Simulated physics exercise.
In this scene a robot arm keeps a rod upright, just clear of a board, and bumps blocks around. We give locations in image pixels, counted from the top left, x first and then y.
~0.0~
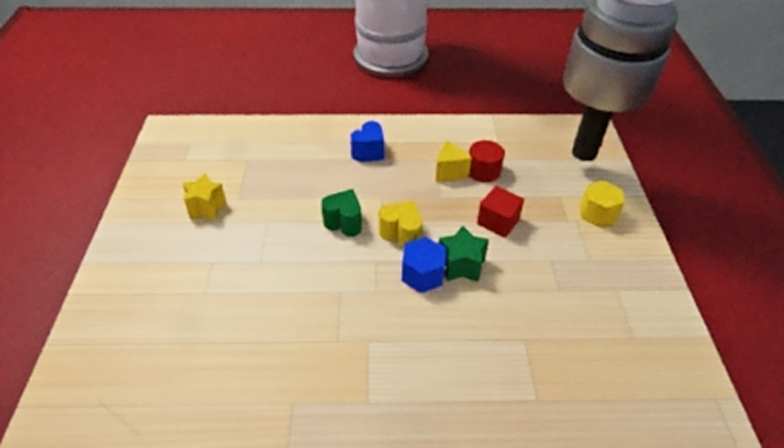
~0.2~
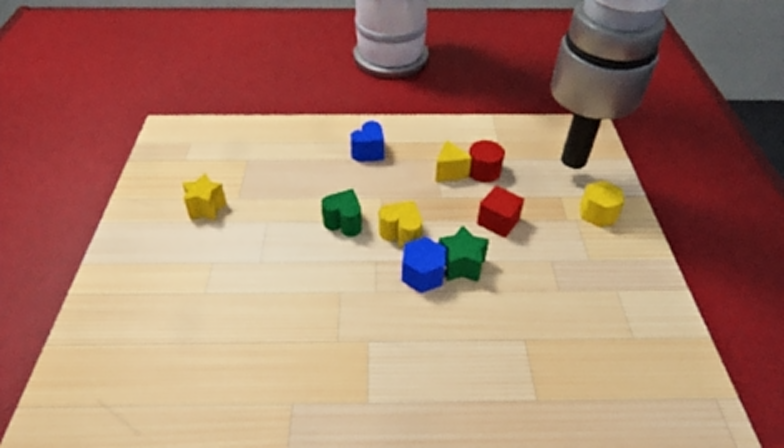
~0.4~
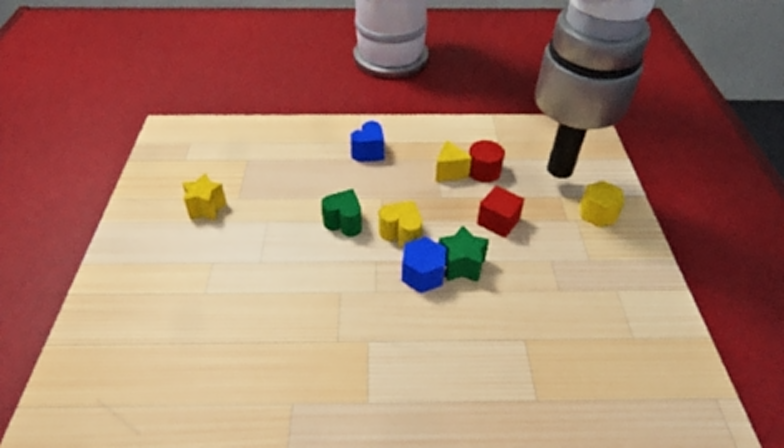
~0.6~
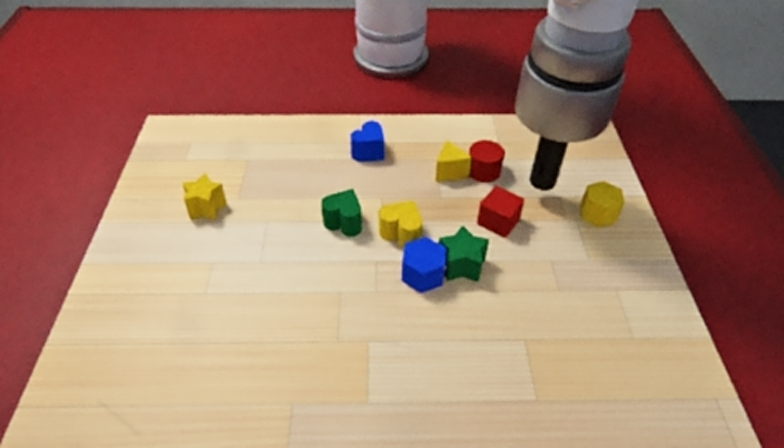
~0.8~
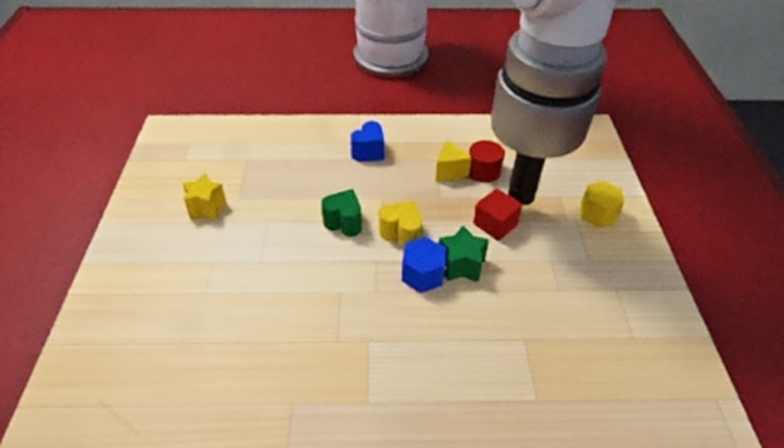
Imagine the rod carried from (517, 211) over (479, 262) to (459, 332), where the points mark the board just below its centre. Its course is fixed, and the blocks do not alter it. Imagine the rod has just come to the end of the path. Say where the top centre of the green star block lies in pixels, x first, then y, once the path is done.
When the path ends, it will be at (439, 263).
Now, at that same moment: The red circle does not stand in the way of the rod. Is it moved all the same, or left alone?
It is not moved.
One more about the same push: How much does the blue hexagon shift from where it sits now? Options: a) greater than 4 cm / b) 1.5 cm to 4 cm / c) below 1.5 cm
My pick is b.
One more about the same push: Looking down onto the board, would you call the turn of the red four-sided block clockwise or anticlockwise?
That block twists clockwise.
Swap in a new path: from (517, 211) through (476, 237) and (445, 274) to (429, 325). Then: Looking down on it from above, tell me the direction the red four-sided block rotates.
Looking down, it rotates clockwise.
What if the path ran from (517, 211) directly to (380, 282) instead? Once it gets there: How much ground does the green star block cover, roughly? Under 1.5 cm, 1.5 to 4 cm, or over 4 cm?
Distance: More than 4 cm.
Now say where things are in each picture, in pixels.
Tip of the rod (584, 155), middles of tops, blue hexagon (424, 254), green star block (465, 244), red circle (487, 150), red four-sided block (503, 201), in the first picture.
Rod (573, 162), nothing pushed, in the second picture.
Rod (560, 171), nothing pushed, in the third picture.
Rod (542, 183), nothing pushed, in the fourth picture.
Rod (521, 197), blue hexagon (424, 254), green star block (465, 244), red circle (487, 150), red four-sided block (499, 204), in the fifth picture.
The first path, step by step. One third of the way, rod (493, 229); blue hexagon (409, 266), turned 20° clockwise; green star block (452, 252), turned 30° anticlockwise; red four-sided block (461, 223), turned 35° clockwise.
Two thirds of the way, rod (473, 269); blue hexagon (400, 268); green star block (440, 258); red four-sided block (451, 223), turned 50° clockwise.
At the end, rod (462, 318); blue hexagon (397, 268); green star block (439, 263), turned 15° clockwise; red circle unmoved; red four-sided block (451, 223), turned 50° clockwise.
